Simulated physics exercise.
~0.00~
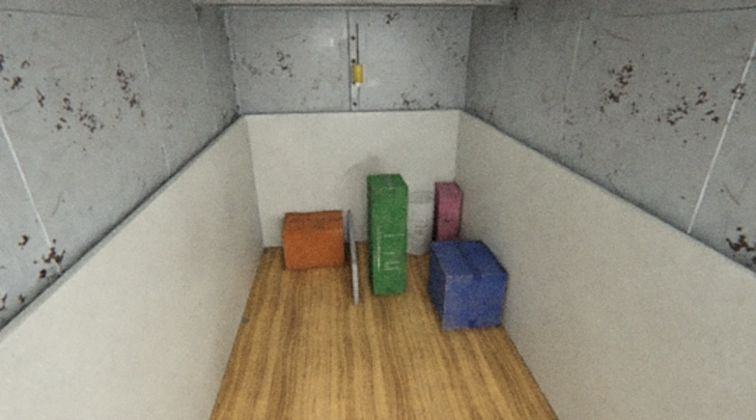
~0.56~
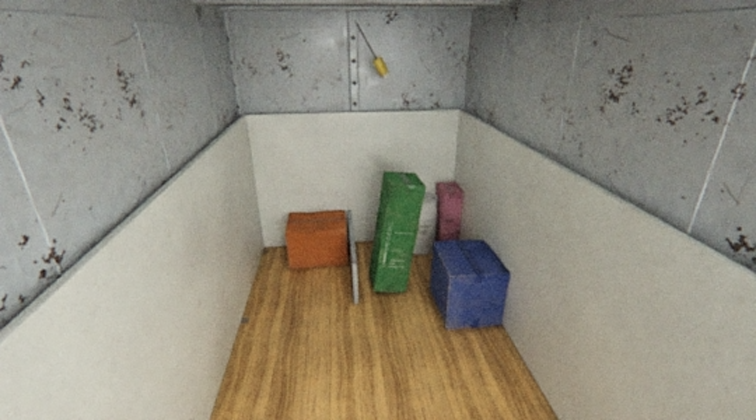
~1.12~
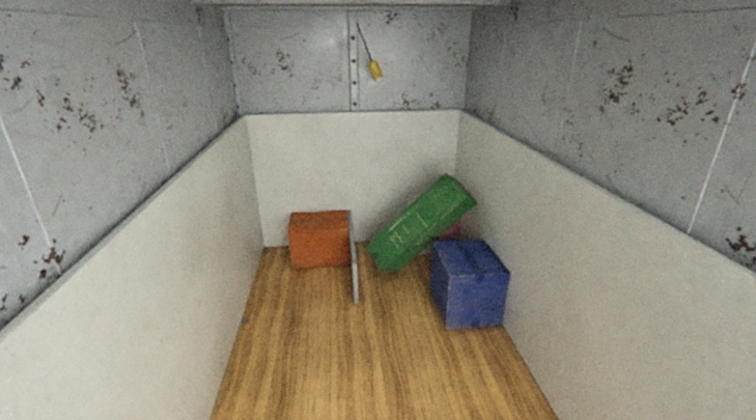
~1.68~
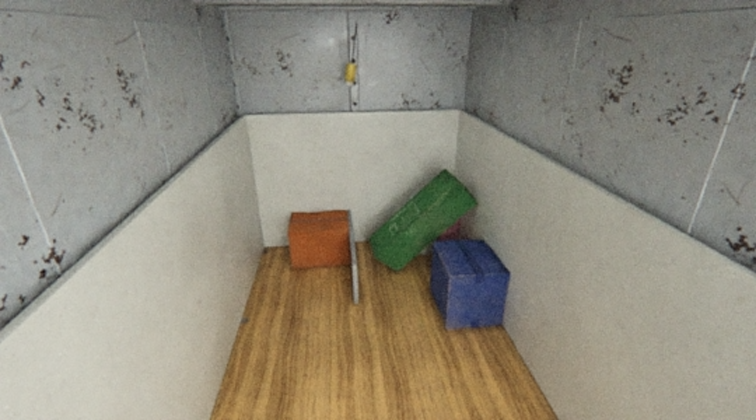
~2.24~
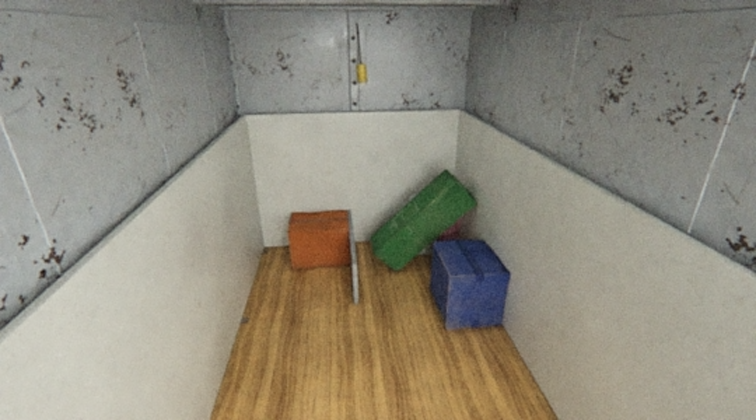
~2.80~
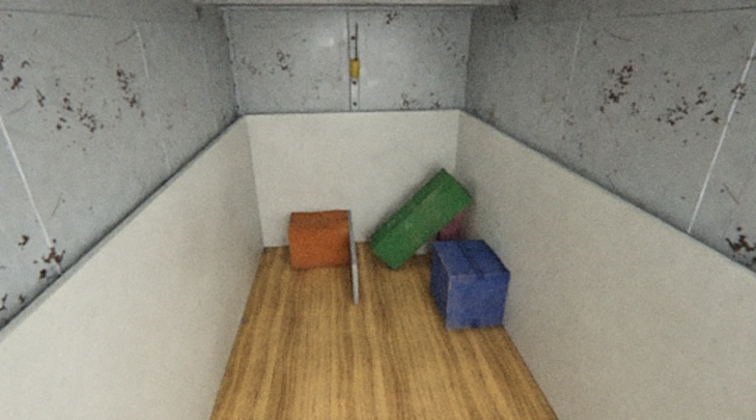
Green box tipping right in a moving van's load bay and resting at a slant near the pink box, behind the blue box.
